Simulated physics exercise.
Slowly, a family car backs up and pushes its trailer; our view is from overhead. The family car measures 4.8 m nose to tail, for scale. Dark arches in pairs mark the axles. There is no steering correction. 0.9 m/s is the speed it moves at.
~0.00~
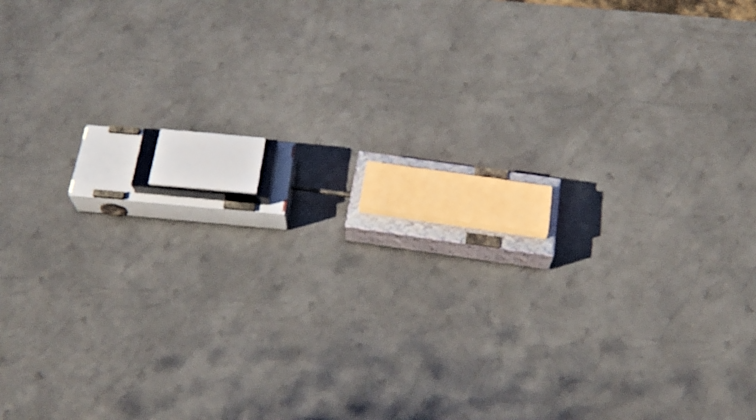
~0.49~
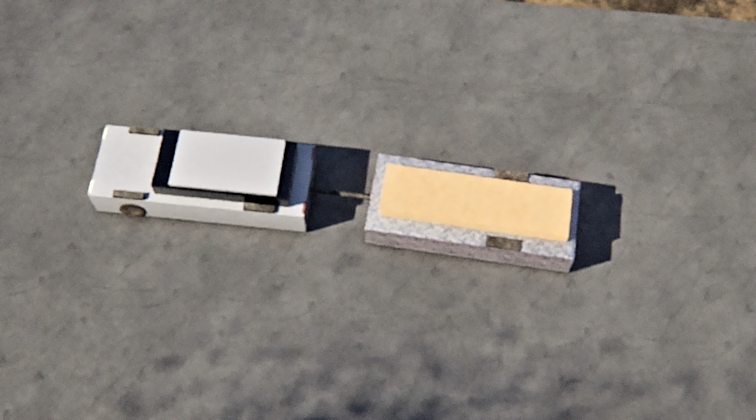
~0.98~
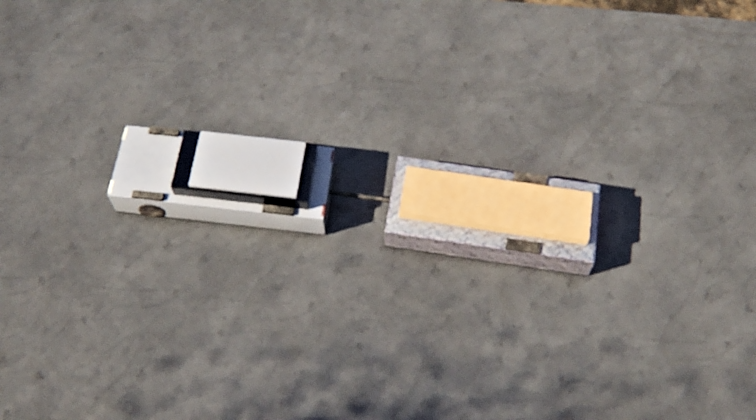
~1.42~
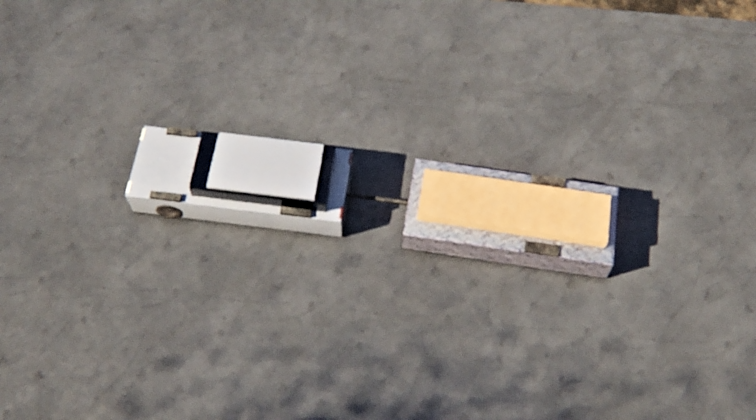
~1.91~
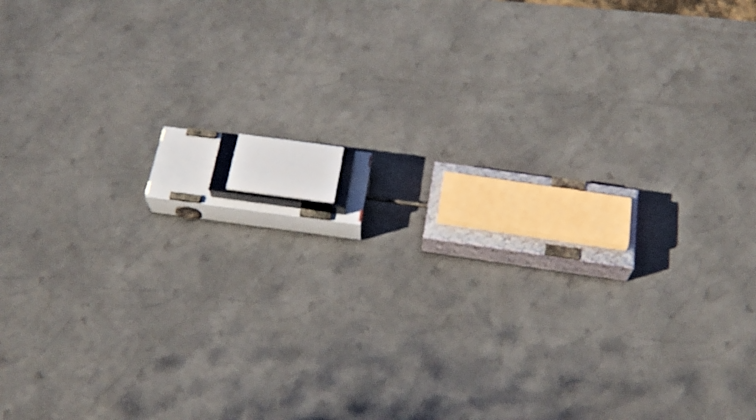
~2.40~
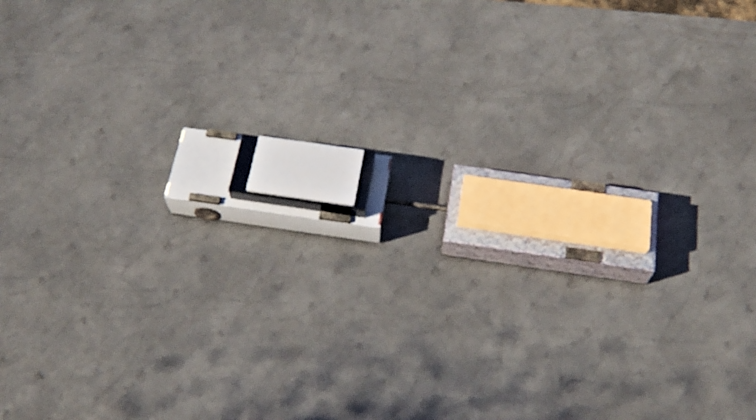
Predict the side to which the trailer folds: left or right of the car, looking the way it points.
It comes round on the driver's right flank.
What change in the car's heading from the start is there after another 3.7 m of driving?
8°.
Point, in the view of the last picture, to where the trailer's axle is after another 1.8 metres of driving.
Approximate position: (670, 232).
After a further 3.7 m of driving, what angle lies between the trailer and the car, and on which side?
Angle noted: Close to 10 degrees, to its right.
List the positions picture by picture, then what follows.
Car's middle (178, 159), trailer's axle (487, 206); tail 3° to the car's left; front wheels 4° left, in the first frame.
Car's middle (198, 160), trailer's axle (507, 209); tail 3° to the car's left, in the second frame.
Car's middle (217, 161), trailer's axle (527, 212); tail 2° to the car's left, in the third frame.
Car's middle (236, 163), trailer's axle (545, 215); tail 2° to the car's left, in the fourth frame.
Car's middle (255, 165), trailer's axle (565, 218); tail in line with the car, in the fifth frame.
Car's middle (275, 167), trailer's axle (585, 220); tail in line with the car, in the sixth frame.
By 4.4 s, the tail is 4° to the car's right, the car has turned 6° and the trailer's axle is at (670, 232) of the last picture.
By 6.5 s, the tail is 11° to the car's right, the car has turned 9° and the trailer's axle is out of the picture.
By 8.6 s, the tail is 22° to the car's right, the car has turned 12° and the trailer's axle is out of the picture.
By 10.7 s, the tail is 38° to the car's right, the car has turned 15° and the trailer's axle is out of the picture.
By 12.8 s, the tail is 60° to the car's right, the car has turned 17° and the trailer's axle is out of the picture; it has jack-knifed.
